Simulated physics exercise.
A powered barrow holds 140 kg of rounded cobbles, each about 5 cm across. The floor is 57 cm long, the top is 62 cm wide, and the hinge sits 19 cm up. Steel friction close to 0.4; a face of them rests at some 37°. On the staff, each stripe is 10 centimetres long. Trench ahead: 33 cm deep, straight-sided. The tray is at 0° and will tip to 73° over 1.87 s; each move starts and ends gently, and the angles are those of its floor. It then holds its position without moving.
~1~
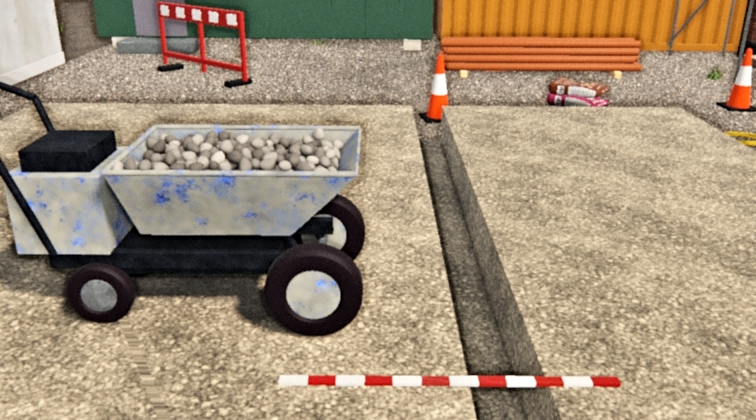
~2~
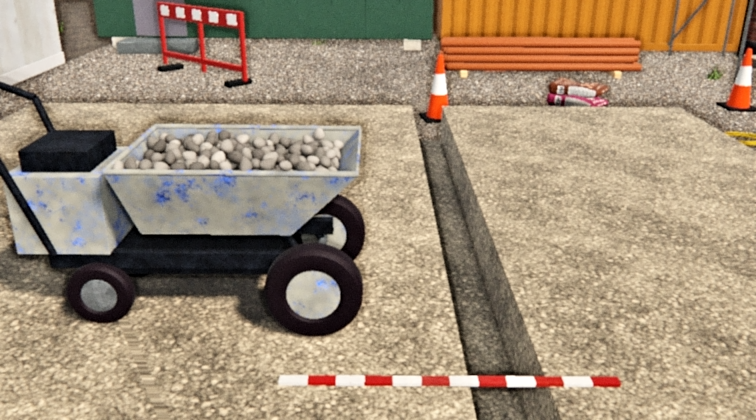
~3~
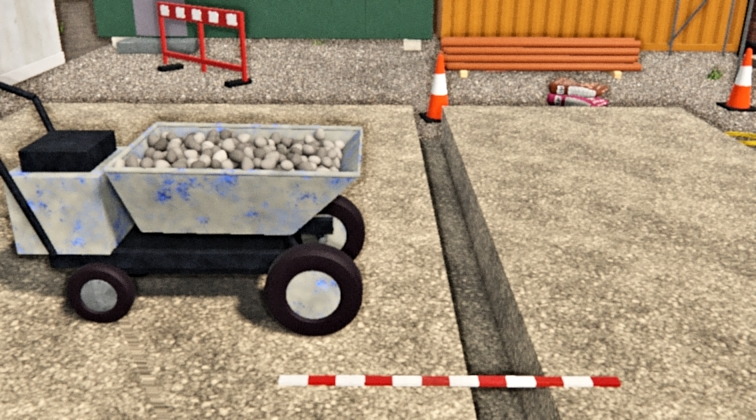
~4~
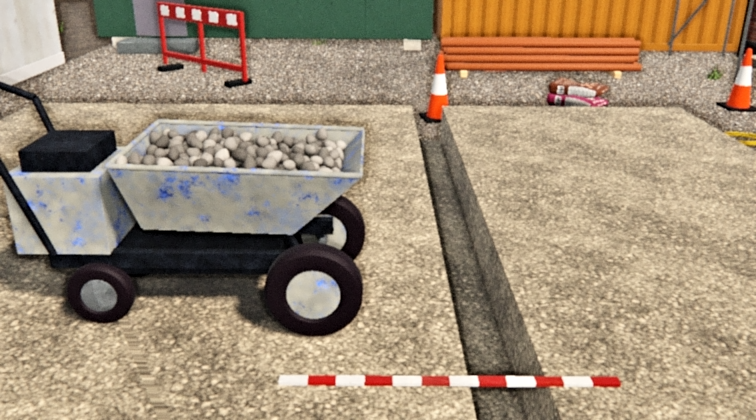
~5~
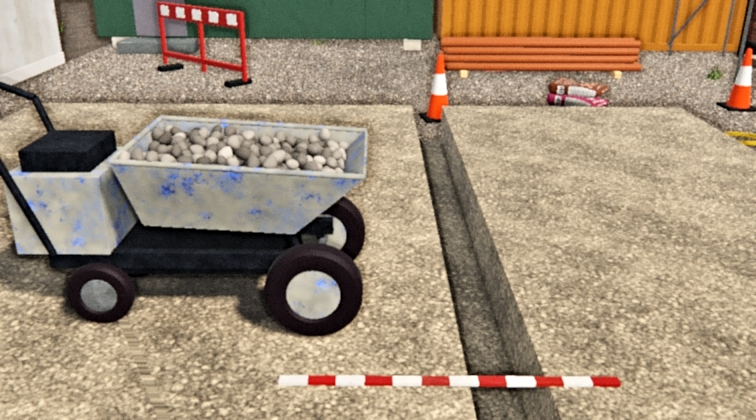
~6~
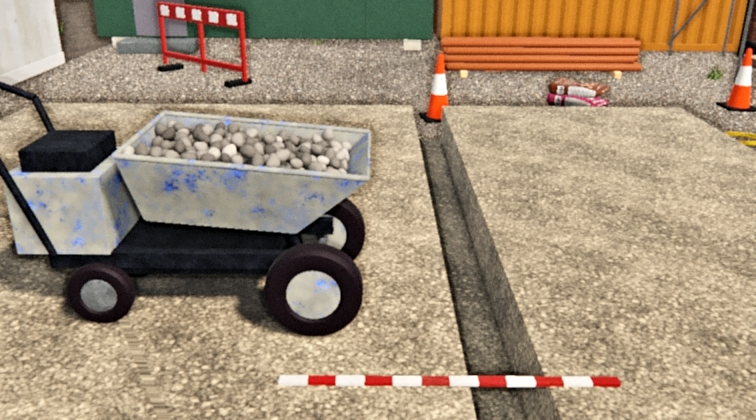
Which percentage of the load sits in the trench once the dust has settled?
Near 92 per cent.
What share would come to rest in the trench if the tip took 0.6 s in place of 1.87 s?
Roughly 65 per cent.
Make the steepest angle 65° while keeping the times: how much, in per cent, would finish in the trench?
In that case some 90 per cent.
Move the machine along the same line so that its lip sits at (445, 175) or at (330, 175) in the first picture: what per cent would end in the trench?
I'd expect close to 15 per cent at the first and 90 per cent at the second.
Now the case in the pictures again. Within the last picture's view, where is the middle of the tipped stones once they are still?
Centre estimate: Around (485, 341).
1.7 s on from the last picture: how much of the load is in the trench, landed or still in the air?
Around 70 per cent of it, at that instant.
Then, 1.1 s after the last picture the floor is at 61°, 96 % in the tray, 2 % short of the trench, 3 % in the trench; the foremost stones are at (477, 290).
Then, 1.7 s after the last picture the floor is at 73°, 22 % in the tray, 71 % in the trench, 7 % past the trench; the foremost stones are at (616, 319).
Then, 2.0 s after the last picture the floor is at 73°, 4 % in the tray, 88 % in the trench, 8 % past the trench; the foremost stones are at (663, 316).
Then, 4.0 s after the last picture the floor is at 73°, 0 % in the tray, 92 % in the trench, 8 % past the trench; the foremost stones are at (679, 318).
